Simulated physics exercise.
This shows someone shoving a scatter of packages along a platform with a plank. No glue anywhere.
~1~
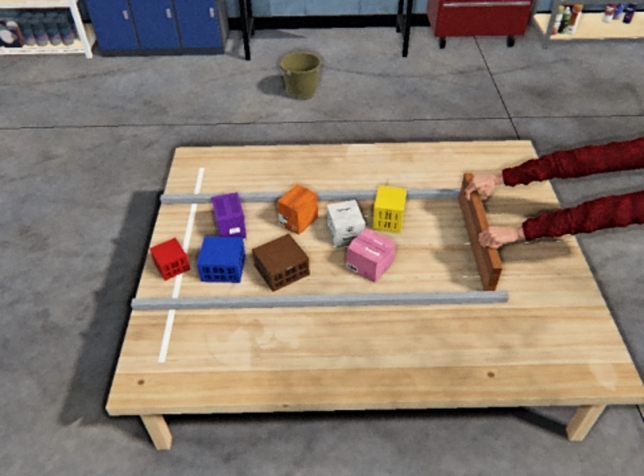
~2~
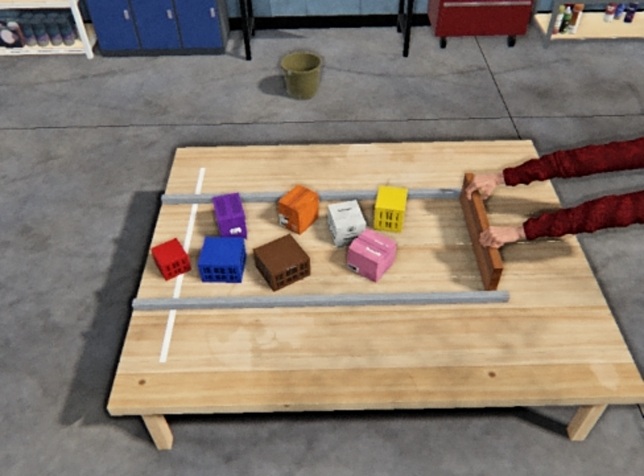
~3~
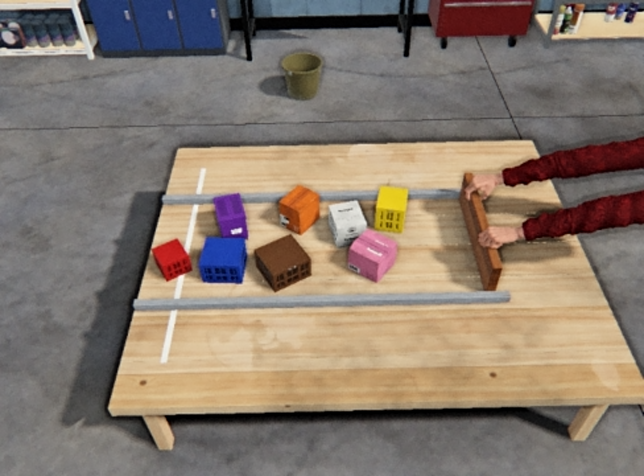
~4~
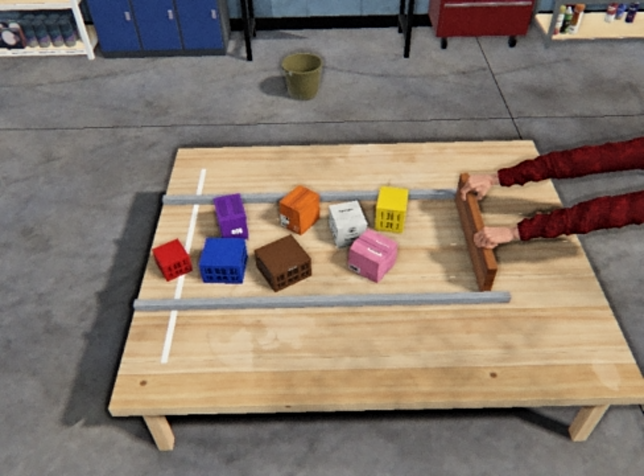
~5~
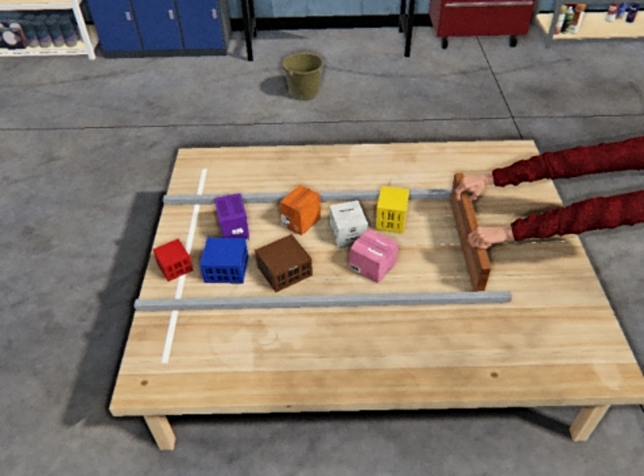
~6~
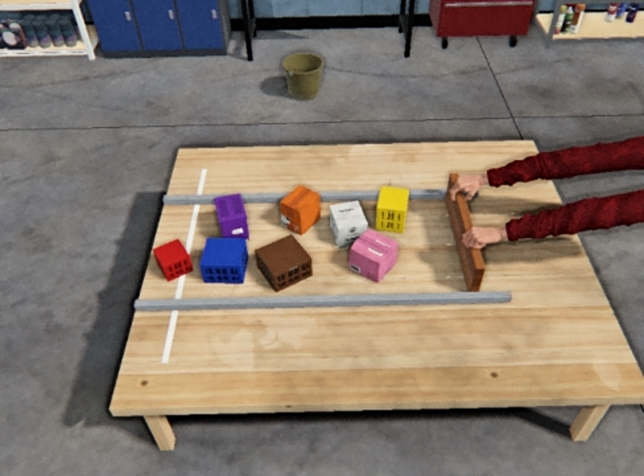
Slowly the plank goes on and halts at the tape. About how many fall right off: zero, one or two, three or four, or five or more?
Here the number that fall off is five or more.
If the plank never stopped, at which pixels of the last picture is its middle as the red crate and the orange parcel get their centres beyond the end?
About (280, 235), and (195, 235) for the other.
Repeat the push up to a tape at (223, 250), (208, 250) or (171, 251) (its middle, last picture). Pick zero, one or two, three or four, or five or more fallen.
Taking them in turn, either one or two; one to two; five or more.
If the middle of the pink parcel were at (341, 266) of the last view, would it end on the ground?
It holds on.
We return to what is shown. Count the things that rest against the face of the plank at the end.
It touches 3.
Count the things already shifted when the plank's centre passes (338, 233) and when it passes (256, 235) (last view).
5 and 8.
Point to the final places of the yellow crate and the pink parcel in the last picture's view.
The yellow crate stops around (177, 216); the pink parcel around (162, 269).
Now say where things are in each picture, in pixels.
In the first picture, red crate (170, 259); blue crate (222, 260); purple tote (230, 218); plank (478, 230); tape (185, 250).
In the second picture, blue crate (223, 260); yellow crate (390, 209).
In the third picture, purple tote (231, 219); orange parcel (300, 210).
In the fourth picture, red crate (172, 260); white box (348, 224).
In the fifth picture, blue crate (225, 261); plank (468, 230).
In the sixth picture, red crate (173, 260); blue crate (225, 261); purple tote (232, 219); plank (463, 231); tape (188, 250).
Soon after, none off yet; red crate at rest near (173, 260); blue crate at rest near (225, 261); purple tote at rest near (232, 219).
After that, none off yet; red crate displaced about its own width near (149, 259); blue crate displaced about its own width near (181, 262); purple tote displaced a little near (212, 222).
In the end, the number that fall off is five or more; gone, orange parcel, brown crate, purple tote, blue crate and red crate.
